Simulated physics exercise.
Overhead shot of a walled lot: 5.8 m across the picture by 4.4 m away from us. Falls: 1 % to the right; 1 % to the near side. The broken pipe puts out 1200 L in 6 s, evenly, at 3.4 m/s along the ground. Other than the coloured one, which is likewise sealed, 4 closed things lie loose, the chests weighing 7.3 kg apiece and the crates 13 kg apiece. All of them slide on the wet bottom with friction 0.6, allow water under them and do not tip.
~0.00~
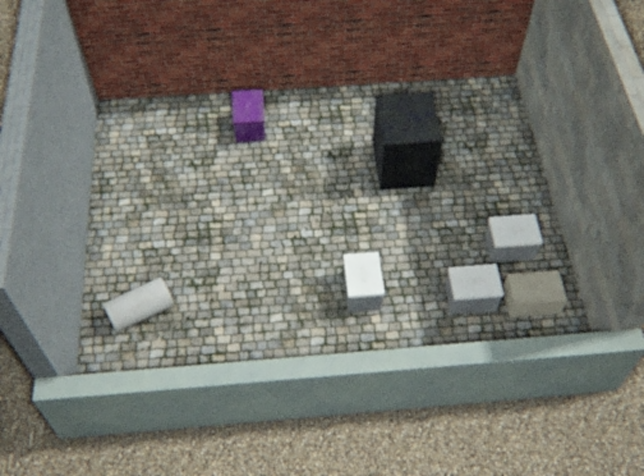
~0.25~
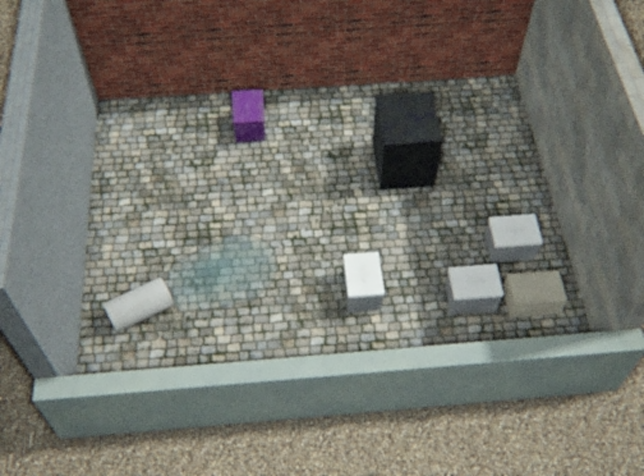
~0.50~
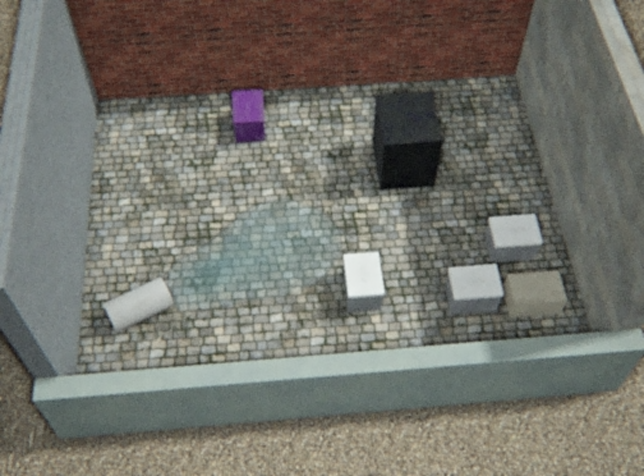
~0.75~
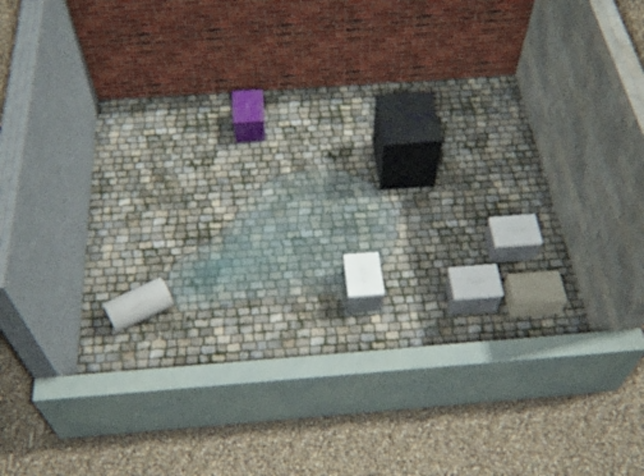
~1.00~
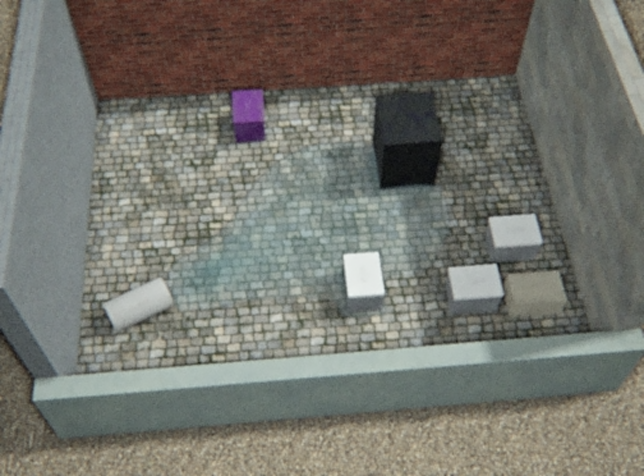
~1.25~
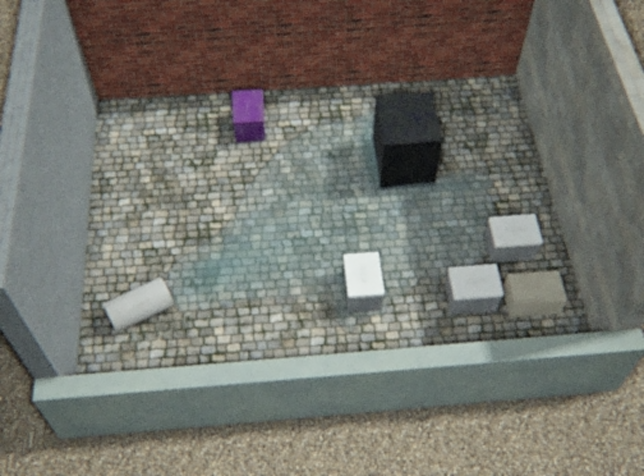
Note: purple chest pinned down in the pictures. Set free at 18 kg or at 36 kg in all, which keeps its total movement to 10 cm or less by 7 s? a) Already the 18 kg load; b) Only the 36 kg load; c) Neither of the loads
Answer: A.
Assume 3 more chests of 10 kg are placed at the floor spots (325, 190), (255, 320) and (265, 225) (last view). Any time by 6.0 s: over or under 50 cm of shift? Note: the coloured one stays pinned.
Result by item: Beyond it; within it; beyond it.
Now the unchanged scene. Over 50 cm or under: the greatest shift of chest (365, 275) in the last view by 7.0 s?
That one comes out within it.
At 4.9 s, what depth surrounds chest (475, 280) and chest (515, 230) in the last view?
Depths: Near 4 cm, then near 7 cm.
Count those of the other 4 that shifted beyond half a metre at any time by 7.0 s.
I count 2 of them.
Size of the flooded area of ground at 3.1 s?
Some 14 m2 of it.
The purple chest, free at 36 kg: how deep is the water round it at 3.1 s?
Around 1 cm.
After 1.8 s the purple chest would be 0 cm from its start with 18 kg and 0 cm from its start with 36 kg; 0 cm of water round it then.
After 3.1 s the purple chest would be 0 cm from its start with 18 kg and 0 cm from its start with 36 kg; 1 cm of water round it then.
After 4.9 s the purple chest would be 0 cm from its start with 18 kg and 0 cm from its start with 36 kg; 3 cm of water round it then.
After 7.0 s the purple chest would be 0 cm from its start with 18 kg and 0 cm from its start with 36 kg; 3 cm of water round it then.
